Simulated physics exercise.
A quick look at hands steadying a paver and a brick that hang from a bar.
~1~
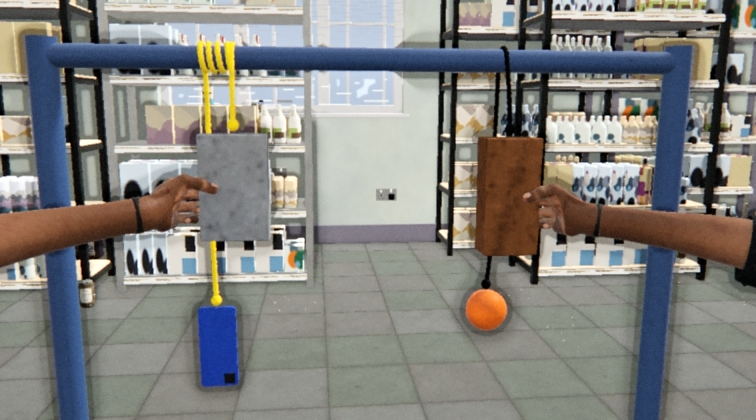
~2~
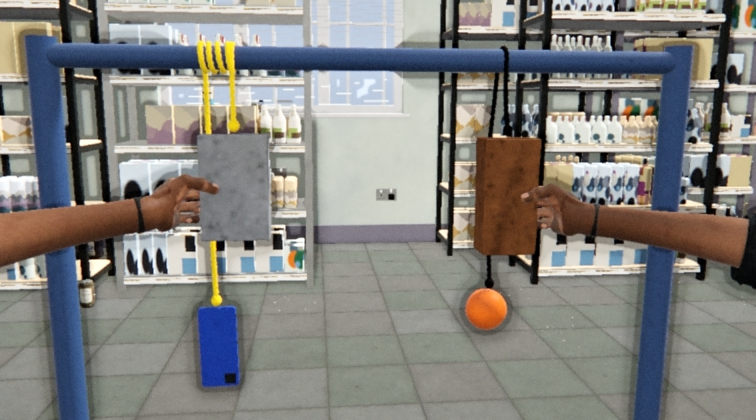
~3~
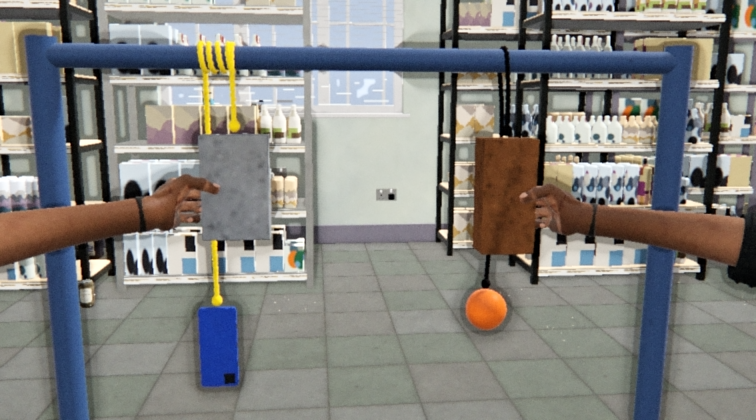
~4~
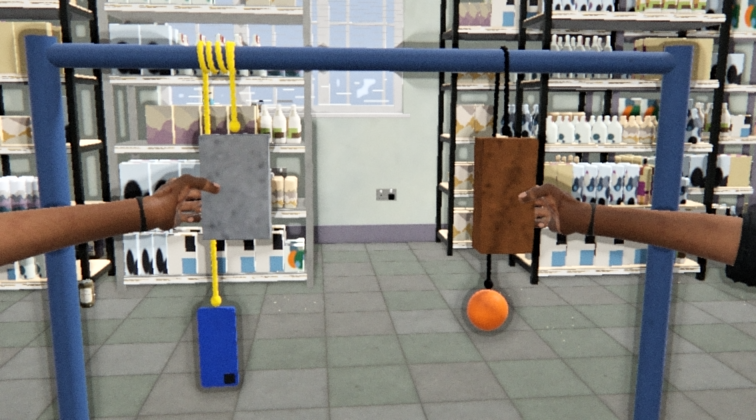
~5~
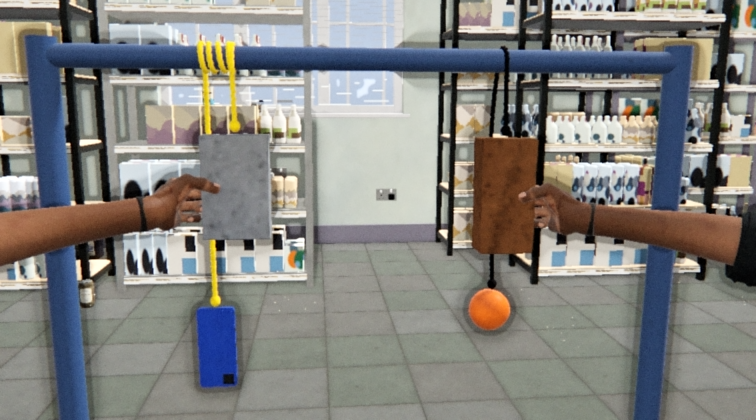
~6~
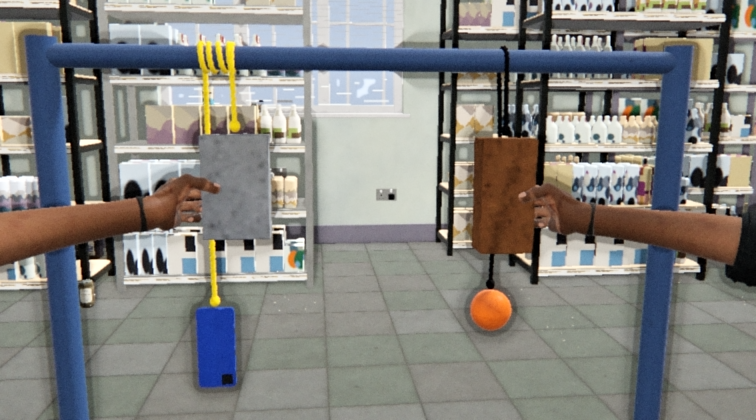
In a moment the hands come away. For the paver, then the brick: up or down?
The paver keeps its height, the brick runs down to the floor.
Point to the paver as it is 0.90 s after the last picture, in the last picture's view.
Close to (240, 161).
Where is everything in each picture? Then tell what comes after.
In the first frame, paver (235, 186); brick (507, 195); left phone (219, 347); right orange (486, 310).
In the second frame, paver (236, 187); brick (506, 196).
In the third frame, paver (236, 187); brick (504, 196).
In the fourth frame, paver (237, 186); brick (503, 195).
In the fifth frame, paver (237, 186); brick (503, 195).
In the sixth frame, paver (237, 186); brick (503, 195); left cord wound several times round the rail; right cord only laid over the rail.
Then, 0.46 s on from there, paver off the floor near (234, 147); brick dropping.
Then, 0.90 s on from there, paver off the floor near (240, 161); brick on the floor.
In the end, paver off the floor near (231, 173); brick on the floor. The paver stays hanging and the brick drops.
